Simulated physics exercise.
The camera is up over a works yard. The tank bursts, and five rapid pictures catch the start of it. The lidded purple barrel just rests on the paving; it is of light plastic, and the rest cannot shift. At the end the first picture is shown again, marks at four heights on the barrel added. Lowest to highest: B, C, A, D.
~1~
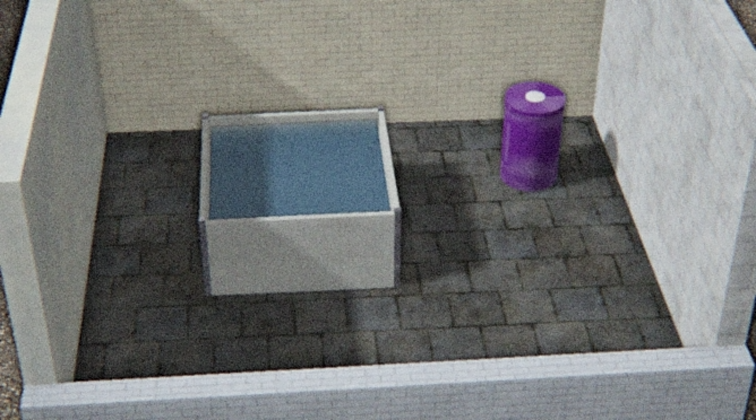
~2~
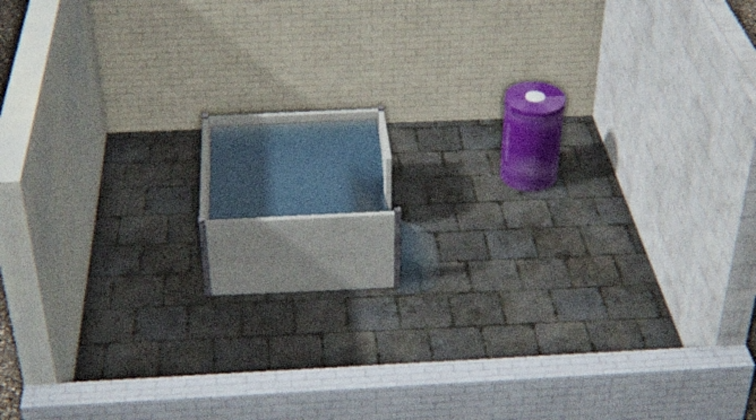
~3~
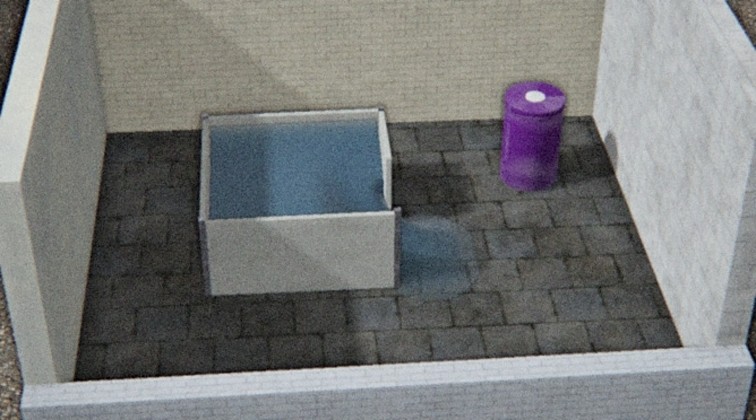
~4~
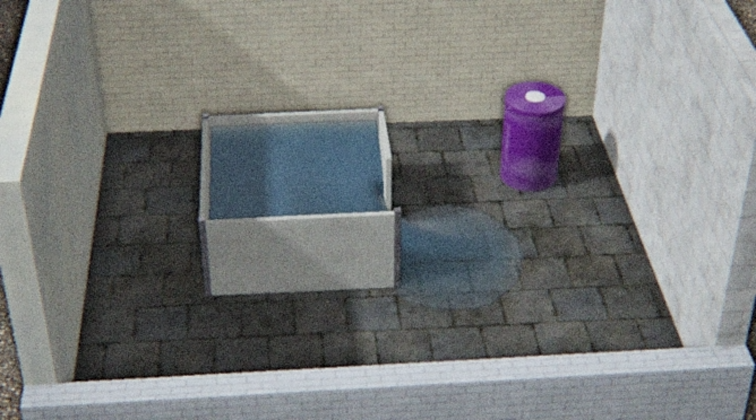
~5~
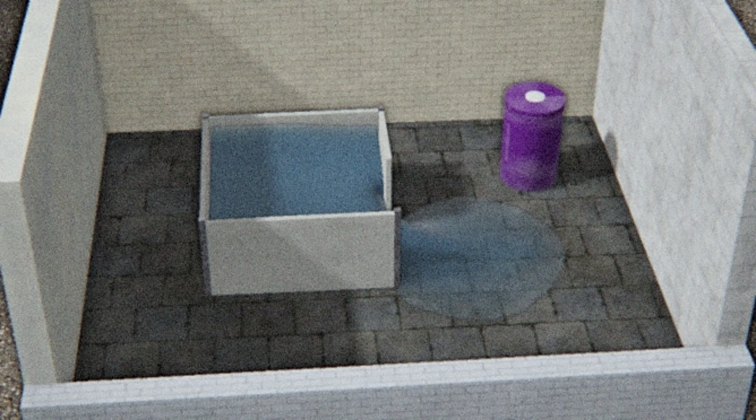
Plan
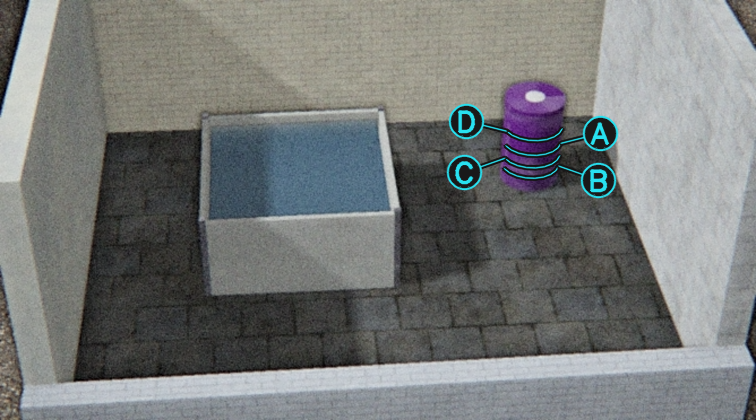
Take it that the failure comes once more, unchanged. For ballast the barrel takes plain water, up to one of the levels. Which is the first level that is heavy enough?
B is the one.
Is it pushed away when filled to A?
No, not at all.
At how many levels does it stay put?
All four.
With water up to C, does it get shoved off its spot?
No, that is safe.
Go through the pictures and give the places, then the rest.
The first picture shows lid of the purple barrel at (534, 97); tank full, its middle at (297, 170).
In the second picture, 2 % of the ground under water, its edge towards the barrel at (416, 228).
In the third picture, 4 % of the ground under water, its edge towards the barrel at (442, 221).
In the fourth picture, 7 % of the ground under water, its edge towards the barrel at (483, 219).
The fifth picture shows lid of the purple barrel at (534, 97); 11 % of the ground under water, its edge towards the barrel at (508, 210).
In cyan, A at (536, 155); B at (534, 178); C at (535, 167); D at (537, 140); from the bottom up B, C, A, D.
For line A, it does not move.
For line B, it does not move.
For line C, it does not move.
For line D, it does not move.
